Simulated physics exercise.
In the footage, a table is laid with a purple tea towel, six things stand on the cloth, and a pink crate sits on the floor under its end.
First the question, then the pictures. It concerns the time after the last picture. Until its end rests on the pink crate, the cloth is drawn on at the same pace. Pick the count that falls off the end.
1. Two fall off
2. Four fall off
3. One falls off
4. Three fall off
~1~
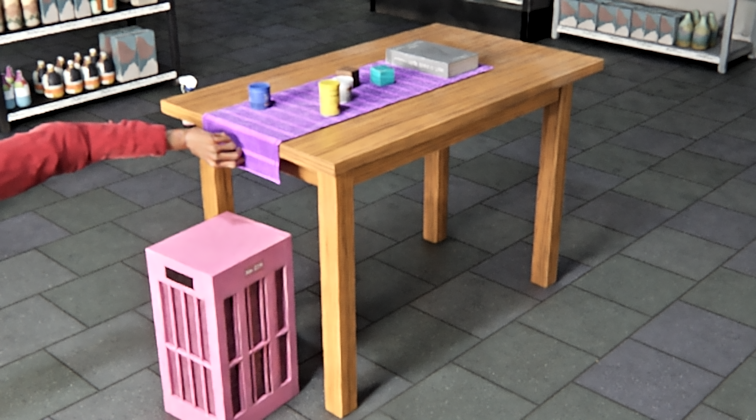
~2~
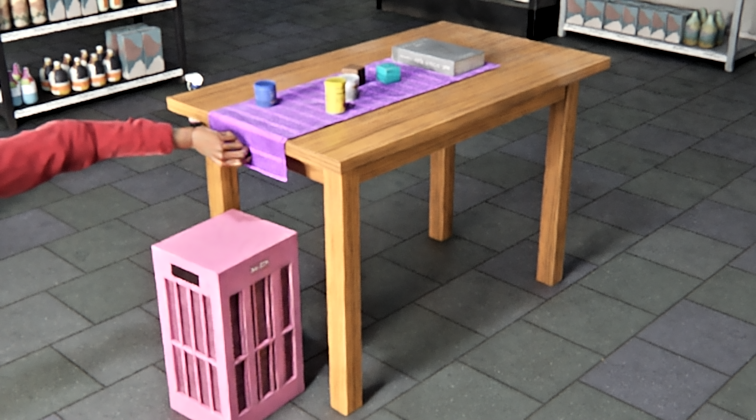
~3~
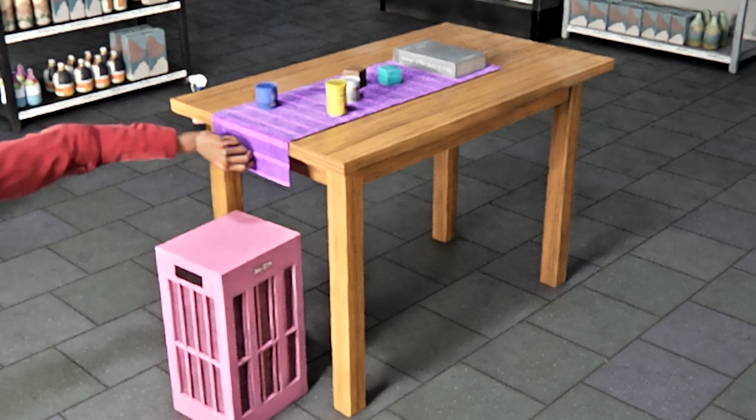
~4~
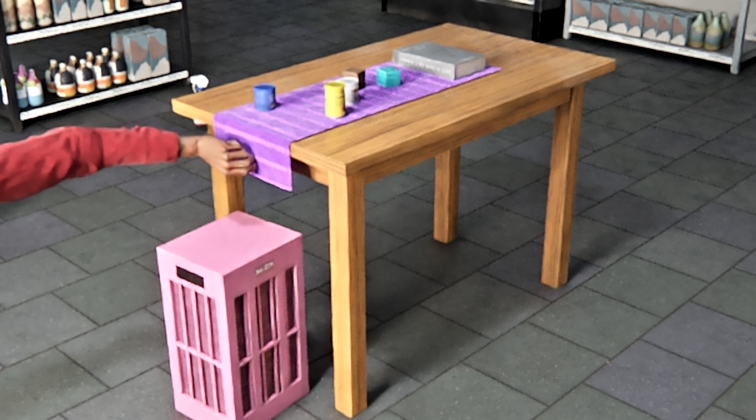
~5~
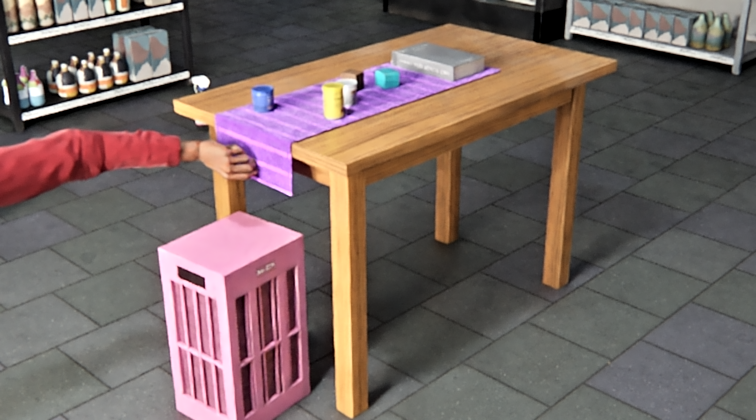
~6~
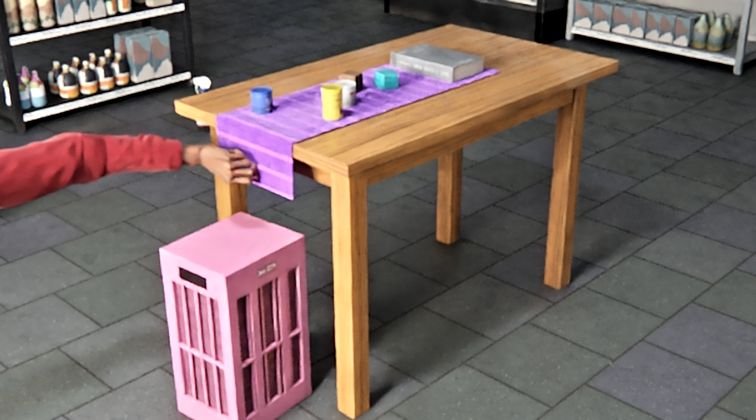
3, one falls off.
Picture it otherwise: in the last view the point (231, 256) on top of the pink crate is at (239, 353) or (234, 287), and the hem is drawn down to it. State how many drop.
Numbers: 4; 2.
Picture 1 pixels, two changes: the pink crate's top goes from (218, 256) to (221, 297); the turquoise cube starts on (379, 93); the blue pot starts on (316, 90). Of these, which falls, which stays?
The turquoise cube stays aboard, and the blue pot stays aboard.
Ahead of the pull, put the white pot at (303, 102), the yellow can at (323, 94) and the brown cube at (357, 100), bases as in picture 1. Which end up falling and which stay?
The white pot stays aboard, the yellow can stays aboard, the brown cube stays aboard.
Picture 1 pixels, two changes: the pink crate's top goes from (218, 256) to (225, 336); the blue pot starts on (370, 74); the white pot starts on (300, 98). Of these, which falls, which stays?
The blue pot? Safe. The white pot? Lost.
A little later, hem near (257, 213); all still up.
Next, hem on the crate; blue pot gone.
When it is over, hem on the crate; blue pot gone. Over the edge go one.
